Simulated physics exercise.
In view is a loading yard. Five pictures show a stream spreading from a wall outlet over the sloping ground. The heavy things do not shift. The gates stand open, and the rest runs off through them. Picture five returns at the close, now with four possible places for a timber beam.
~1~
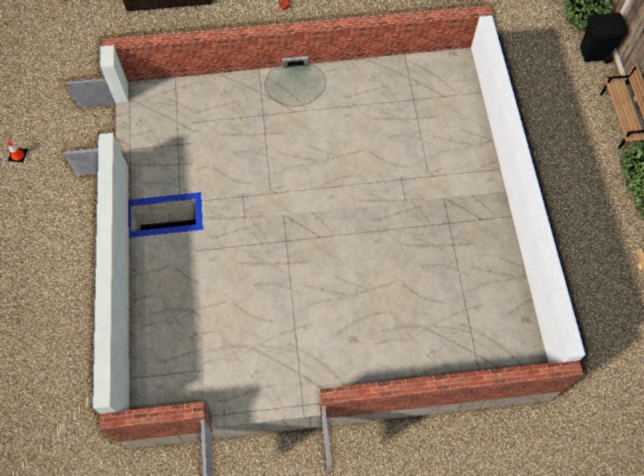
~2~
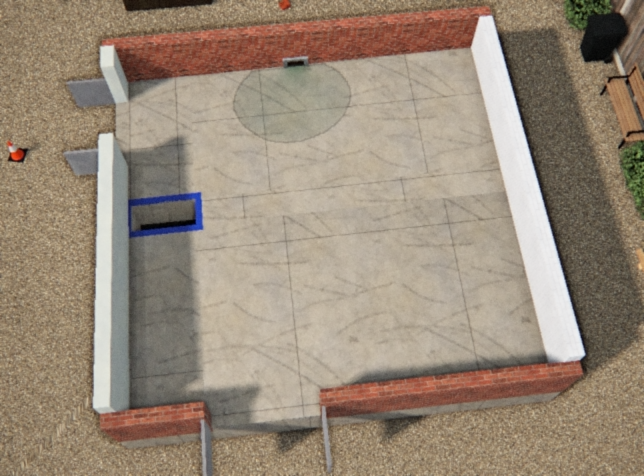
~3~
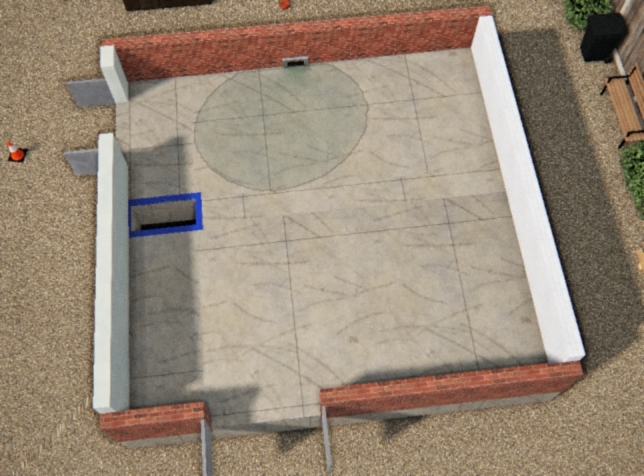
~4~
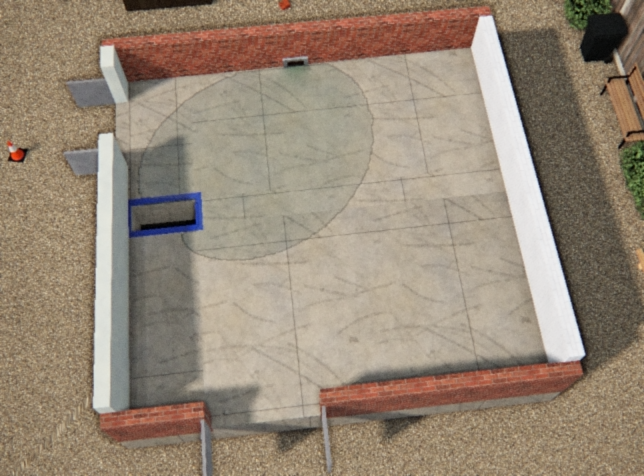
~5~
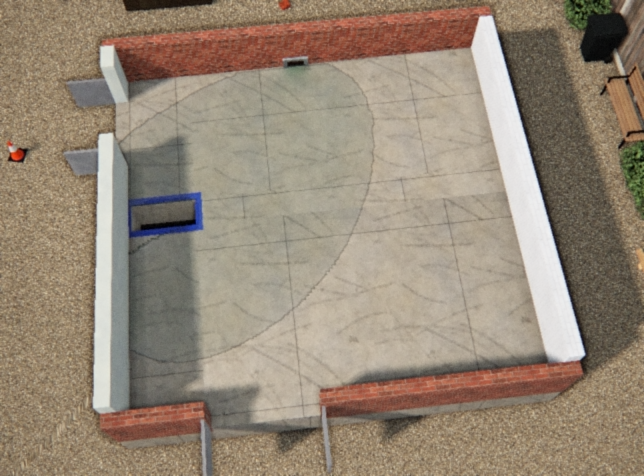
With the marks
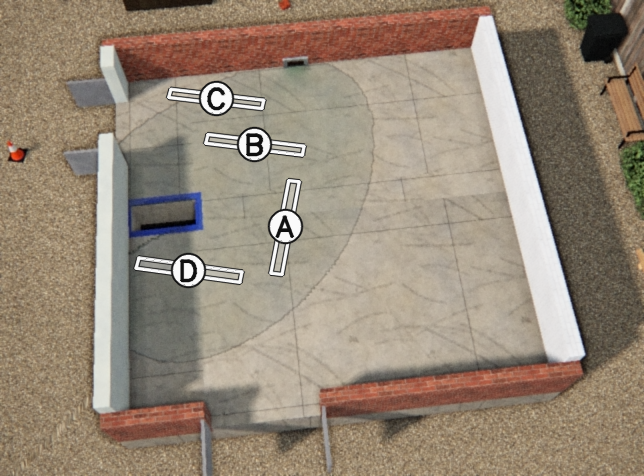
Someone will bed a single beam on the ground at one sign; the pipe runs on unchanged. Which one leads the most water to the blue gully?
D beats the others.
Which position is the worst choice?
B.
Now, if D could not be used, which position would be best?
Here it is position A.
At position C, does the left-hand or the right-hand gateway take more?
The right one.
On the marked copy, A from (276, 273) to (293, 181); B from (206, 138) to (303, 150); C from (169, 93) to (262, 104); D from (137, 263) to (240, 277).
Choosing A, about 42 % of the stream goes into the blue gully, about 56 % out by the gates.
Choosing B, about 15 % of the stream goes into the blue gully, about 82 % out by the gates.
Choosing C, about 28 % of the stream goes into the blue gully, about 70 % out by the gates.
Choosing D, about 60 % of the stream goes into the blue gully, about 37 % out by the gates.
